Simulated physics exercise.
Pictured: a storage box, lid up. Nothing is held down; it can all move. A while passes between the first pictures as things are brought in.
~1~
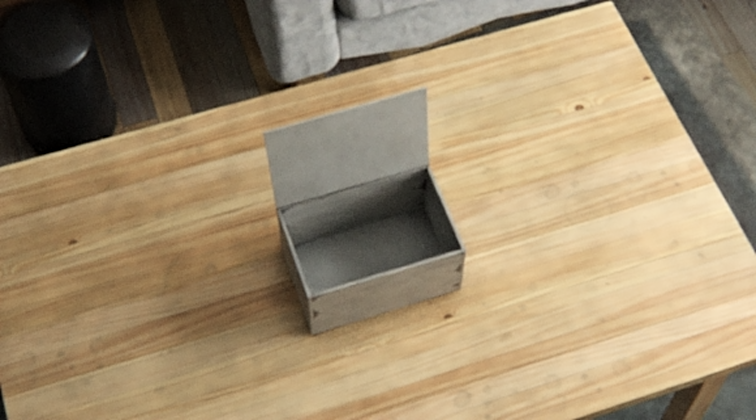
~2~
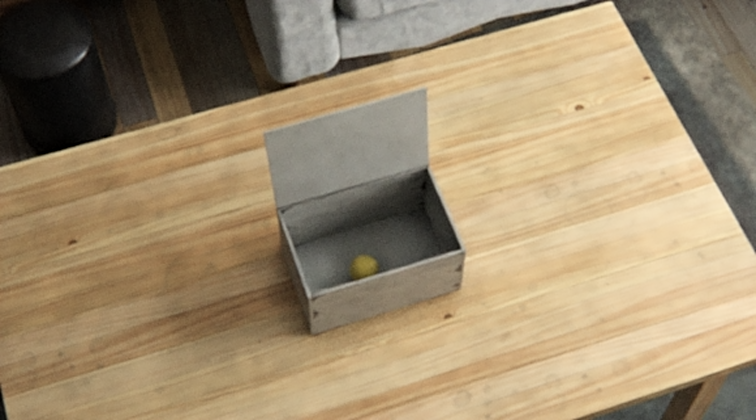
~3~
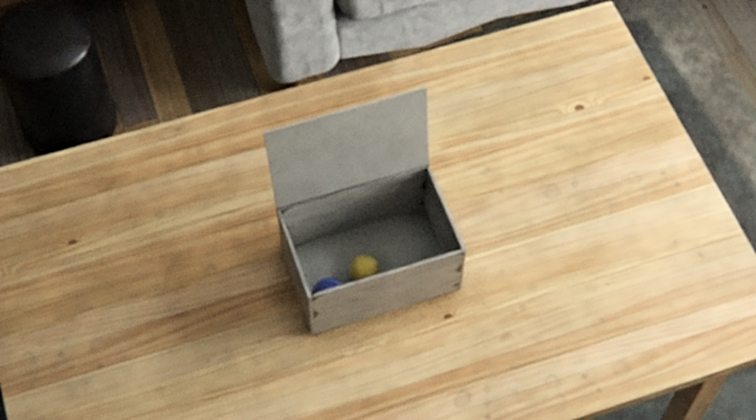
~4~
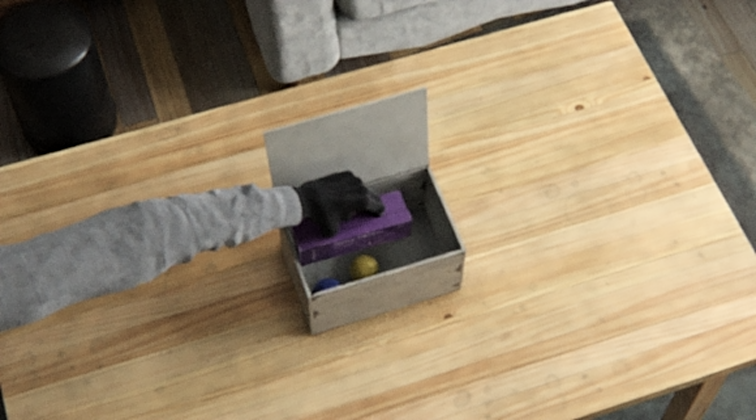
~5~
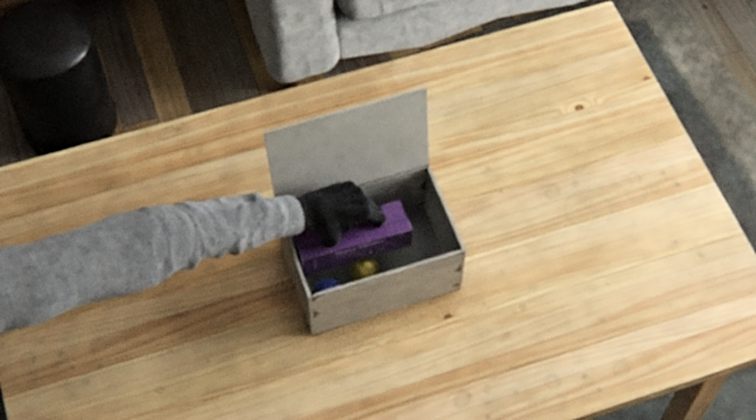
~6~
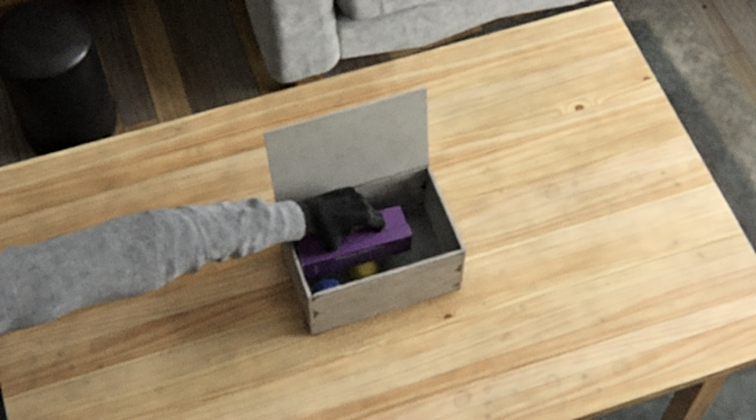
An open grey storage box with its lid raised sits on a light wooden table, seen from above at an angle by a still camera. A grey sofa and a dark round stool stand behind it on the floor. A yellow ball appears inside the box, then a blue one at its left, before a grey-sleeved arm with a black glove, reaching from the left, lowers a purple carton slightly into the box, still holding it.
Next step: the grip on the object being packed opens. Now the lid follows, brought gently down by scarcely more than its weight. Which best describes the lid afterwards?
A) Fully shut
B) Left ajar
Option A: Fully shut.
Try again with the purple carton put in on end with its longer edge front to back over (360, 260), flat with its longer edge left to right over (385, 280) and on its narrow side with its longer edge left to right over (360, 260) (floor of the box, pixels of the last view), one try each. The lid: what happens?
The lid stays partly open the first time, goes all the way down the second time and goes all the way down the third time.
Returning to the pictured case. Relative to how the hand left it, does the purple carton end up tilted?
By the end the purple carton has leaned over.
Then, 0.30 s past the last view, purple carton on its side near (354, 248); yellow lemon displaced about its own width.
Then, 1.40 s past the last view, lid 75° above the rim; purple carton on its side near (356, 247); yellow lemon displaced a little.
Then, 1.70 s past the last view, lid 45° above the rim; purple carton on its side near (356, 247); yellow lemon displaced a little.
Then, 1.90 s past the last view, lid 17° above the rim; purple carton on its side near (356, 247); yellow lemon displaced a little.
Finally, lid shut; down or leaning hard in the box, purple carton; the other 2 still in place. Final places as the last picture's camera would see them, purple carton near (356, 247).
